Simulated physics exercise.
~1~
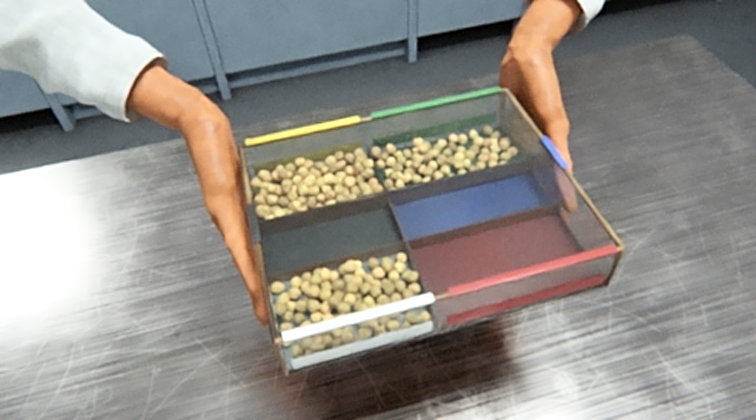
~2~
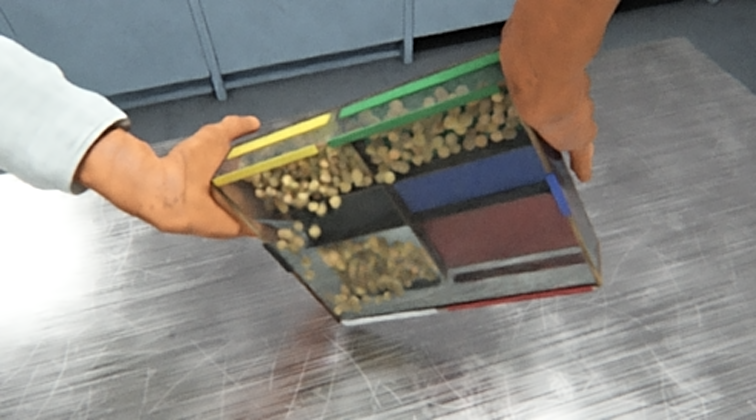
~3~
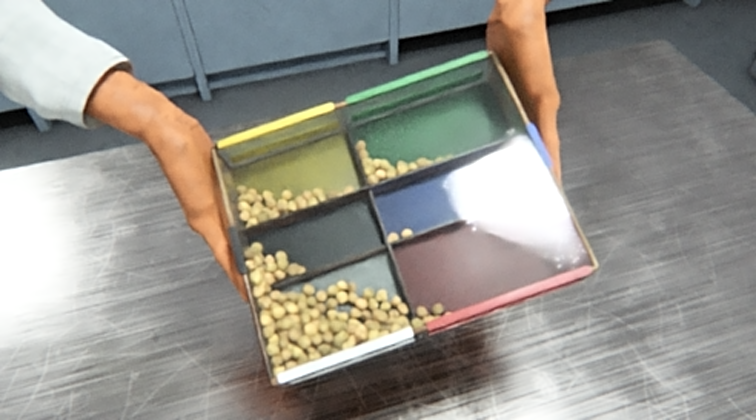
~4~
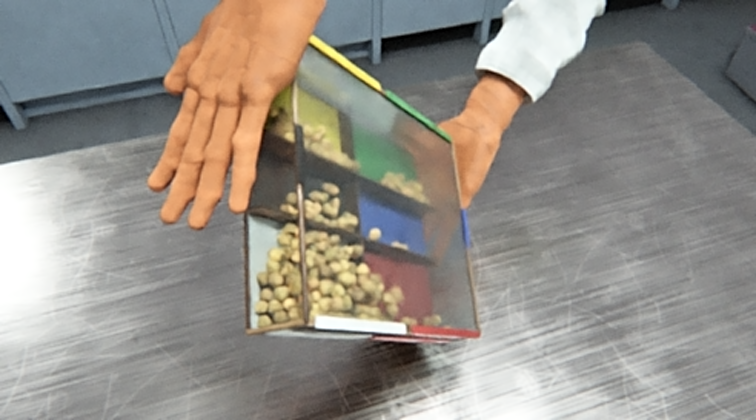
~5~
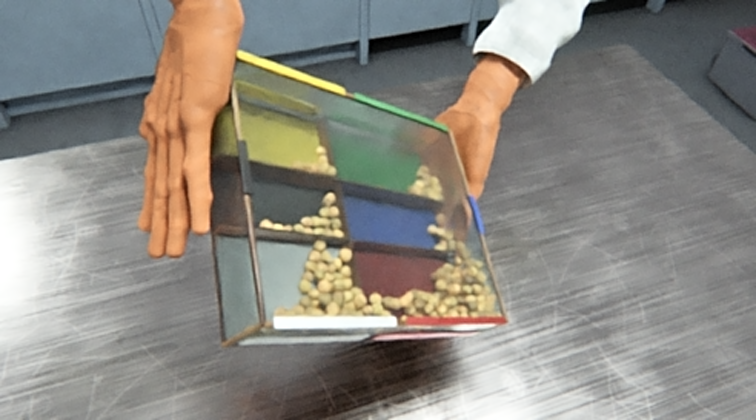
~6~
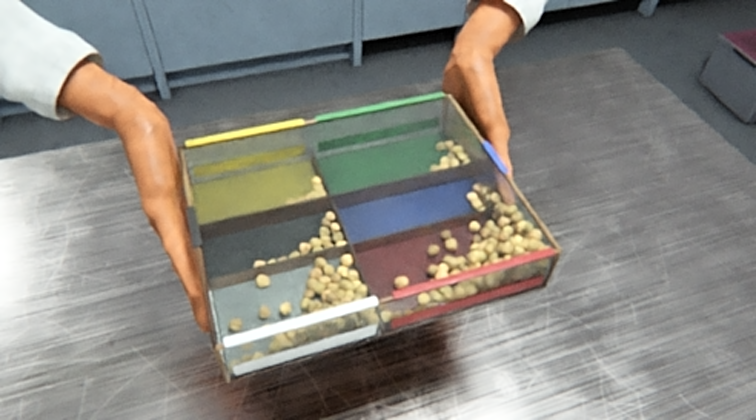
The footage shows two hands tilting a clear-lidded, partitioned box of chickpeas above a metal table, sending many into the white section, then tilting it another way so many slide right before levelling it, leaving most in the red and white sections.
